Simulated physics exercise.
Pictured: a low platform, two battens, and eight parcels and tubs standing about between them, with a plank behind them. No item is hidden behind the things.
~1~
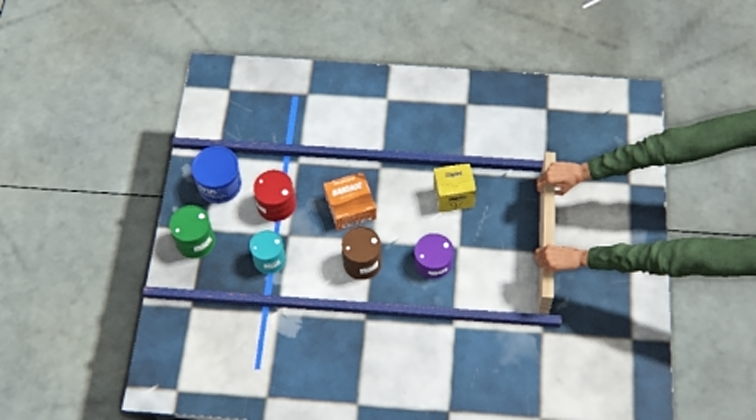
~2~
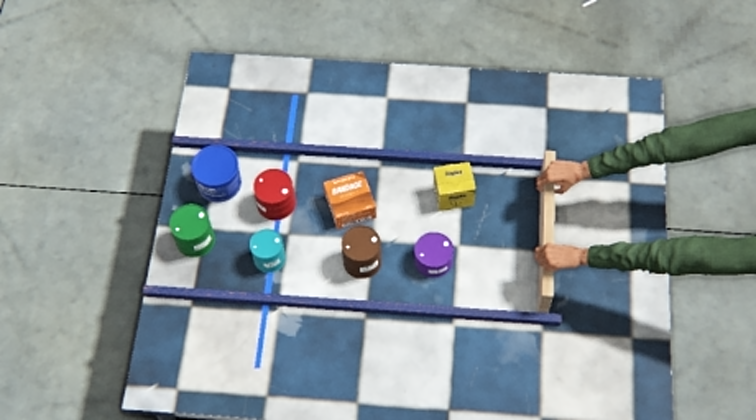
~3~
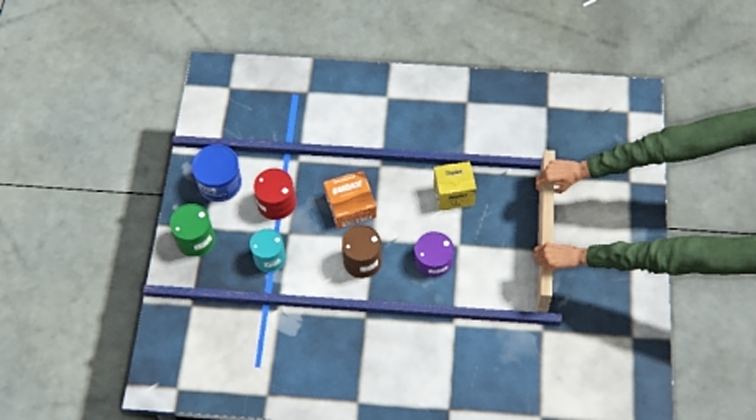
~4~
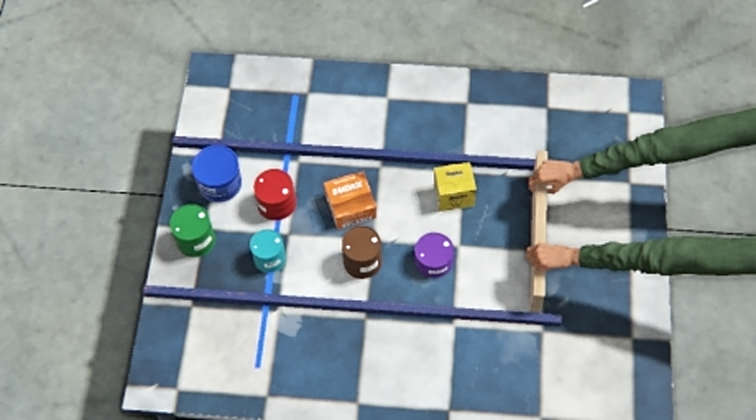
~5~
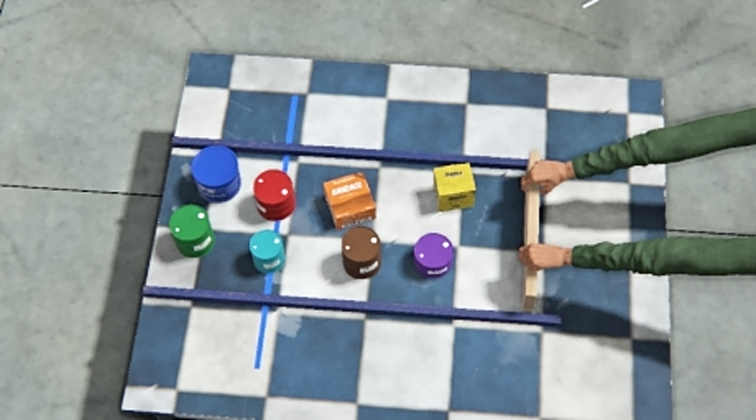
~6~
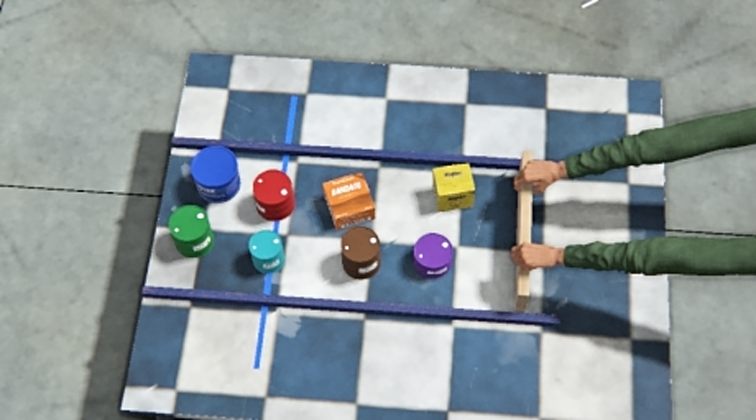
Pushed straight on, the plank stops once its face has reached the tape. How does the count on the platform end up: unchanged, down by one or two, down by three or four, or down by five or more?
Lost: Nothing.
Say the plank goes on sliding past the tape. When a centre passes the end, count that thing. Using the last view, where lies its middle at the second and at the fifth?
The first one at (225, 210), the next at (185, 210).
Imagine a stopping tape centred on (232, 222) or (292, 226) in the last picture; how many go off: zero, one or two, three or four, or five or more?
Just one or two; zero.
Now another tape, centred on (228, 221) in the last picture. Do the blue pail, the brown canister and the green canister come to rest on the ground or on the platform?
What happens is that the blue pail winds up off it, the brown canister rests in place and the green canister rests in place.
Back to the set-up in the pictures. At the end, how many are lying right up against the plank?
Tally at the end: 3.
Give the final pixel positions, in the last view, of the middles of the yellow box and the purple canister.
The yellow box comes to rest at (265, 166), and the purple canister comes to rest at (253, 248).
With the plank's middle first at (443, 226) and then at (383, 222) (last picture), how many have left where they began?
Moved so far: 2, then 4.
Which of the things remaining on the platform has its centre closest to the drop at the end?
Blue pail.
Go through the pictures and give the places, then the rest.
The first picture shows green canister (193, 232); blue pail (218, 176); red canister (275, 196); plank (547, 233); tape (277, 225).
The second picture shows blue pail (217, 174); brown canister (362, 252).
The third picture shows red canister (275, 194); orange box (350, 200).
The fourth picture shows green canister (193, 231); turquoise canister (268, 251).
The fifth picture shows blue pail (217, 175); plank (531, 231).
The sixth picture shows green canister (192, 232); blue pail (217, 175); red canister (274, 196); plank (524, 231); tape (276, 225).
Soon after, none off yet; green canister at rest near (192, 232); blue pail at rest near (217, 175); red canister at rest near (274, 196).
After that, none off yet; green canister at rest near (192, 232); blue pail moving near (215, 174); red canister displaced a little near (254, 187).
In the end, the number that fall off is zero.
